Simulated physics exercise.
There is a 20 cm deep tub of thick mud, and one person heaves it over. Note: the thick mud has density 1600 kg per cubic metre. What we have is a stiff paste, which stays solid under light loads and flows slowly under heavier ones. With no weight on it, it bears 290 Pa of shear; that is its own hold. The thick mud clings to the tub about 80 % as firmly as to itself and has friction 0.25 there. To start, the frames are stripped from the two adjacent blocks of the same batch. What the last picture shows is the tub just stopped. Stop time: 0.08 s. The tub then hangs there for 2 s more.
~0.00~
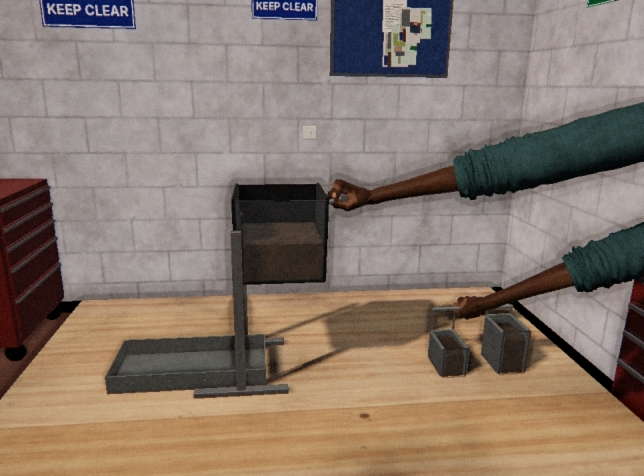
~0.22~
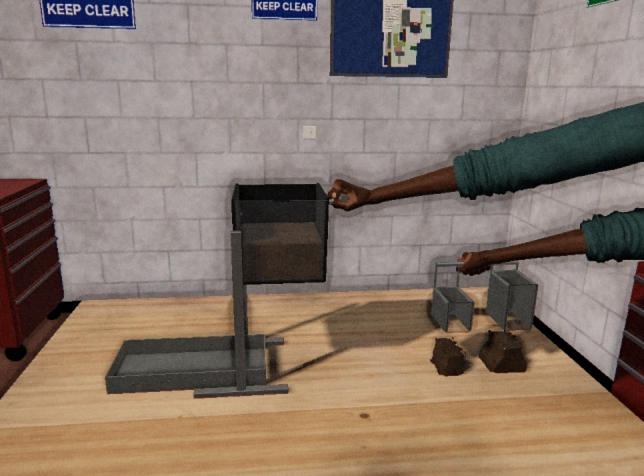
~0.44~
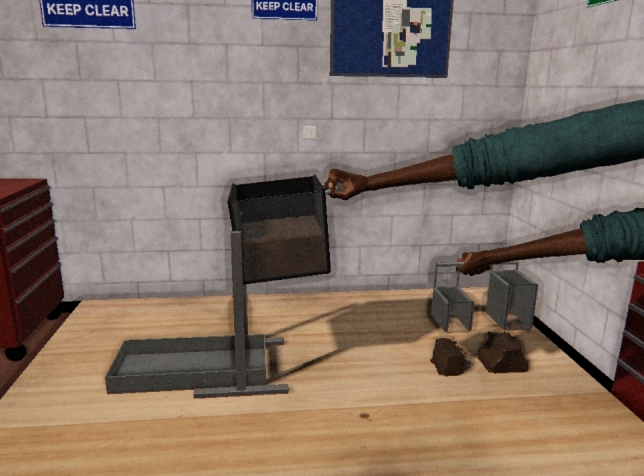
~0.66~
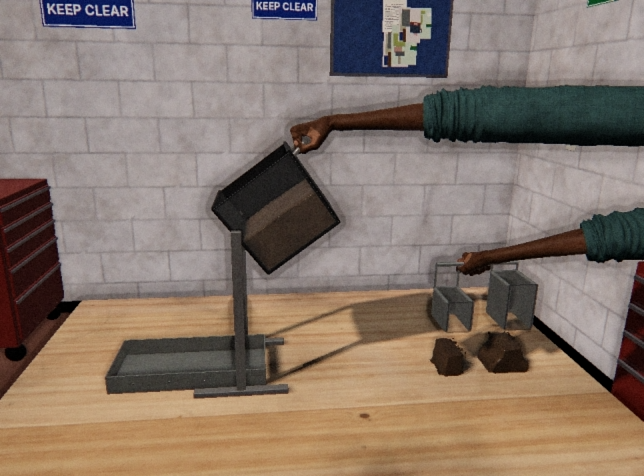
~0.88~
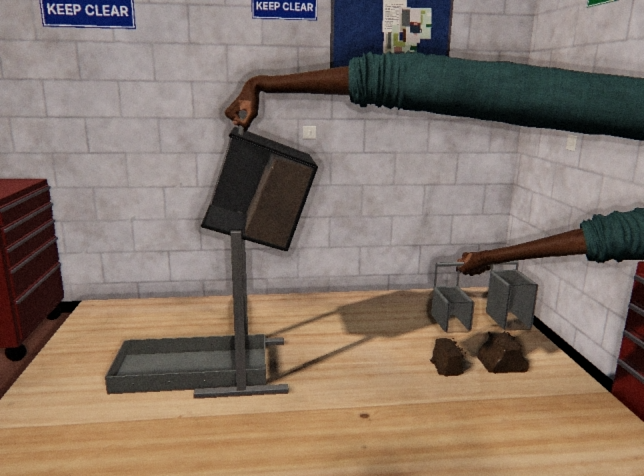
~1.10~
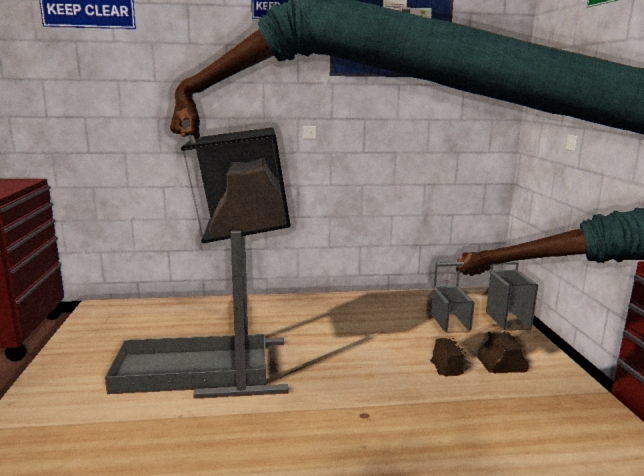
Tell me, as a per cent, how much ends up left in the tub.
Close to 45 % is left.
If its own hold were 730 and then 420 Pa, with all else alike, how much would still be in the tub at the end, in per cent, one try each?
Try one gives 75 per cent, try two gives 55 per cent.
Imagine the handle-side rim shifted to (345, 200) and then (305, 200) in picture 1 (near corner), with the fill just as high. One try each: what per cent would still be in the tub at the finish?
The first would keep 35 percent and the second 60 percent.
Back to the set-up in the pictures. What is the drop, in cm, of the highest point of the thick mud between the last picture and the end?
9 cm.
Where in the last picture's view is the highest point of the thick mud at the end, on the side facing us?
Highest point: Approx. (262, 209).
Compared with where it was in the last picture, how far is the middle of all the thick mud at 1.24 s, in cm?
The change is near 6 cm.
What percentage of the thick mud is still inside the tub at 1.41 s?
About 55 %.
After 1.24 s, the tub is at 99 degrees and holds 84 %.
After 1.41 s, the tub is at 99 degrees and holds 53 %.
After 1.58 s, the tub is at 99 degrees and holds 46 %.
After 1.75 s, the tub is at 99 degrees and holds 45 %.
After 3.10 s, the tub is at 99 degrees and holds 45 %.
